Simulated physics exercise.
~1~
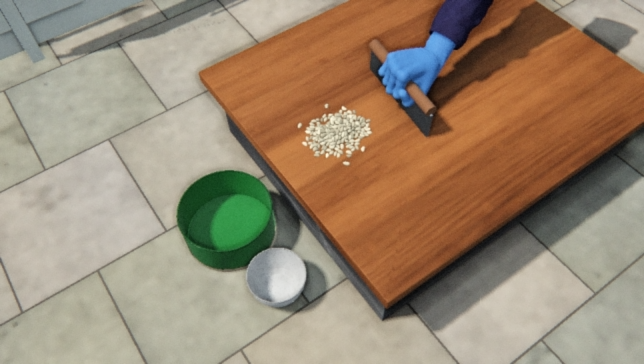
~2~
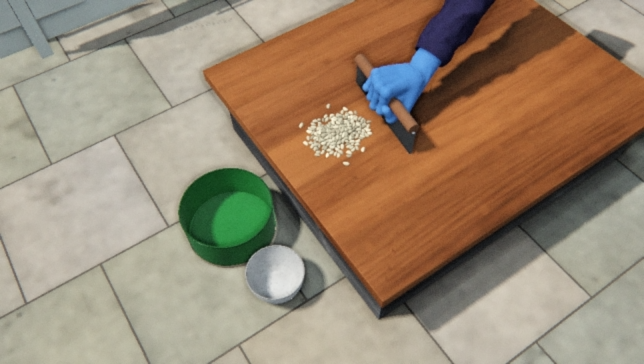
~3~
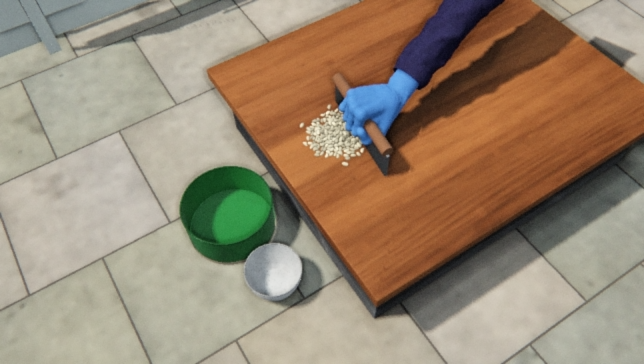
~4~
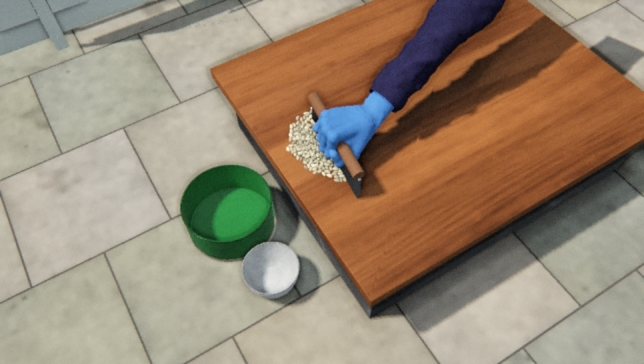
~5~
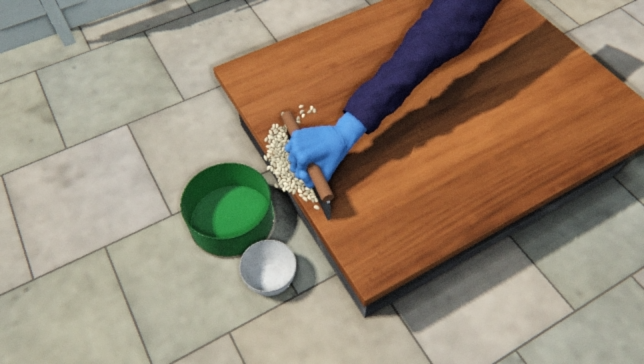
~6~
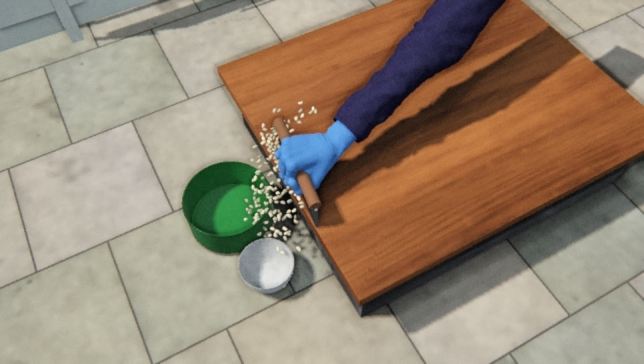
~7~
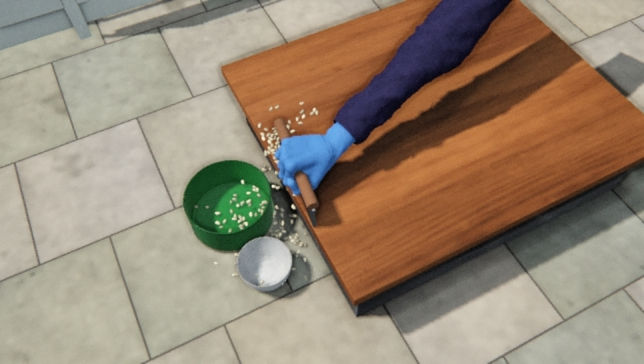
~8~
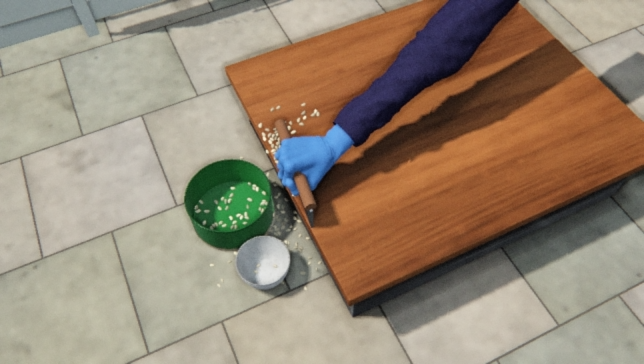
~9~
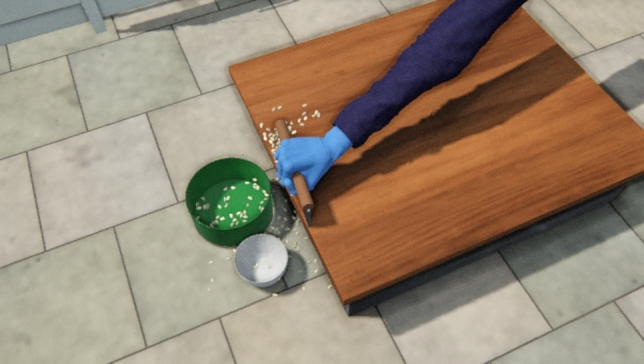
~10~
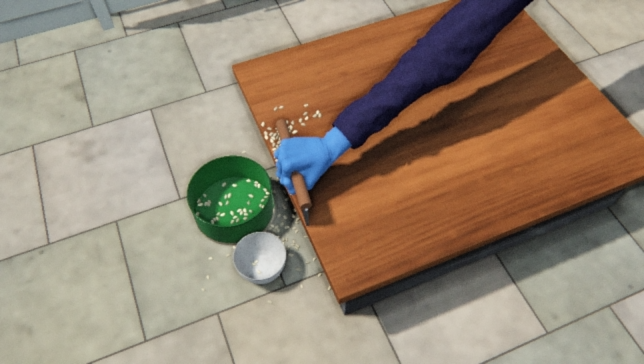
Gloved hand pushing a scraper through white beans to the table's edge, some falling into a green pot, others missing or staying.
